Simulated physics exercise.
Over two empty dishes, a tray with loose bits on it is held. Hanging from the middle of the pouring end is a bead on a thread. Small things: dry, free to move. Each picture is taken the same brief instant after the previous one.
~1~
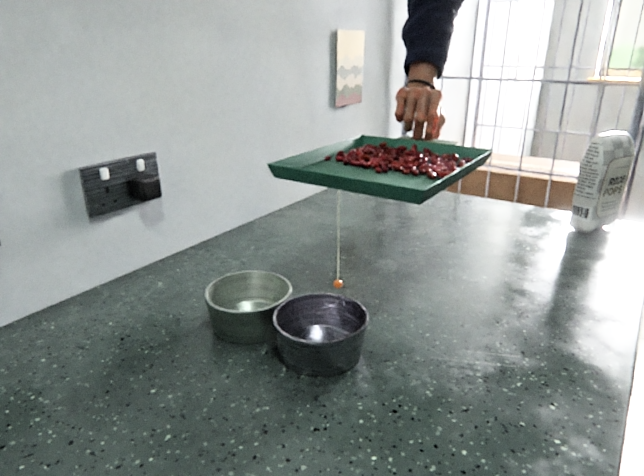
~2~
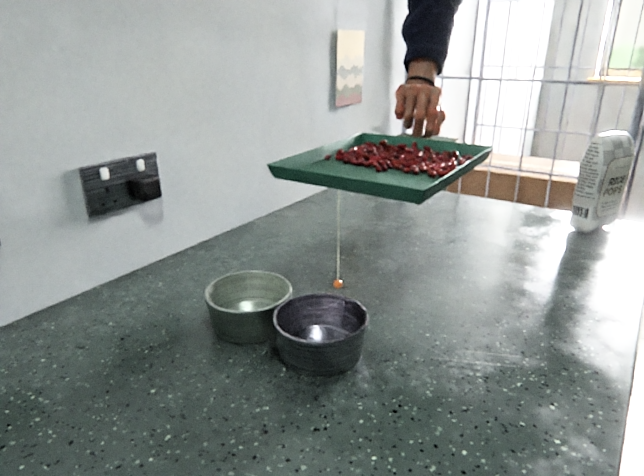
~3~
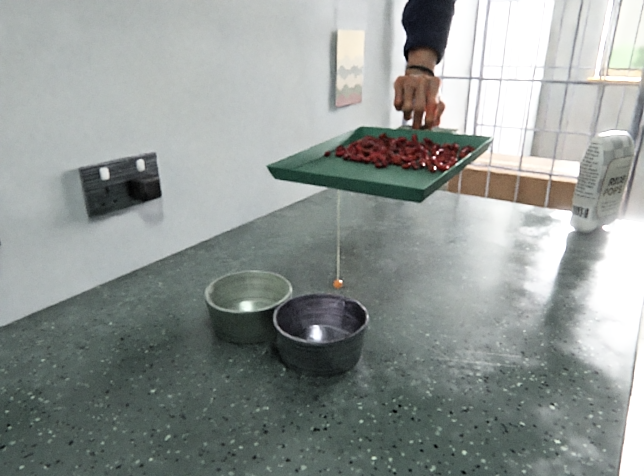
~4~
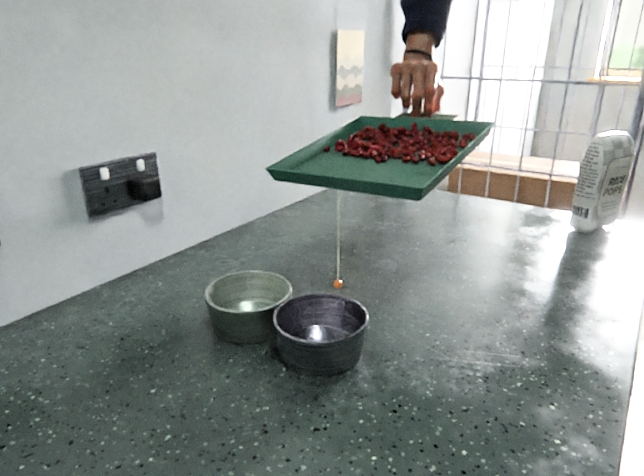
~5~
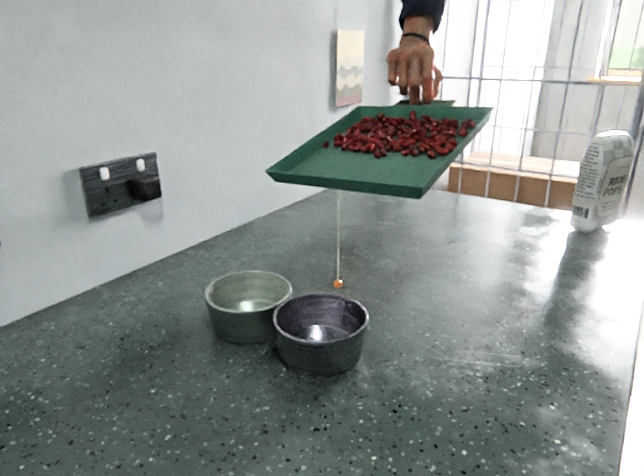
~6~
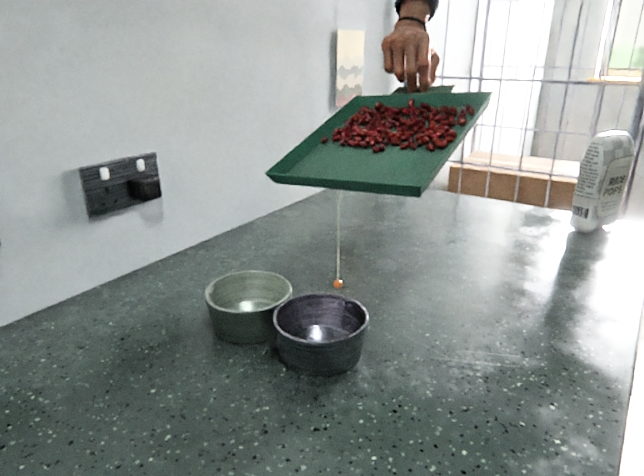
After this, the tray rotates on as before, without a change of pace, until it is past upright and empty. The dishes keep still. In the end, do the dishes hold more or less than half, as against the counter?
Most of the load is not lost.
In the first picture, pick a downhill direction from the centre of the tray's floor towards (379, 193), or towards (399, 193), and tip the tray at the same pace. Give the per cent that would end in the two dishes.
Shares: About 20 in a hundred, then about 0 in a hundred.
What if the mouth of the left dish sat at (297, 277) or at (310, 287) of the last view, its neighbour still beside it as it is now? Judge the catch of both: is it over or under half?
For the two tries in order: Not as much as half, not as much as half.
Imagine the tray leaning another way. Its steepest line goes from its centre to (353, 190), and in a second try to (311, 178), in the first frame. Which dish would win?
Note: Place 1, the dish at the right; place 2, the dish at the left.
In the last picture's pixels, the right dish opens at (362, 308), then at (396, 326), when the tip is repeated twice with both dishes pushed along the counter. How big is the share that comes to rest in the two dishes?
70 and 40 in a hundred.
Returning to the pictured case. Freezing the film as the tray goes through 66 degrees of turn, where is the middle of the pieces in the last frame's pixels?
Centre estimate: (302, 183).
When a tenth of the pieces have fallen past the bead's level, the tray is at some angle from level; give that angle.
Near 65 degrees.
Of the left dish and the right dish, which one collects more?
More ends up in the dish to the left.
Shortly afterwards, tray tipped steeply; near two thirds on the tray; only a few in the right dish; a little in the left dish; only a few outside both; near a quarter in the air.
Next, tray tipped past a quarter turn; only a few on the tray; near a quarter in the right dish; near half in the left dish; a little outside both; near a quarter in the air.
Some moments later, tray tipped past a quarter turn; near a third in the right dish; near two thirds in the left dish; a little outside both.
In the end, tray tipped past a quarter turn; near a third in the right dish; near two thirds in the left dish; a little outside both.
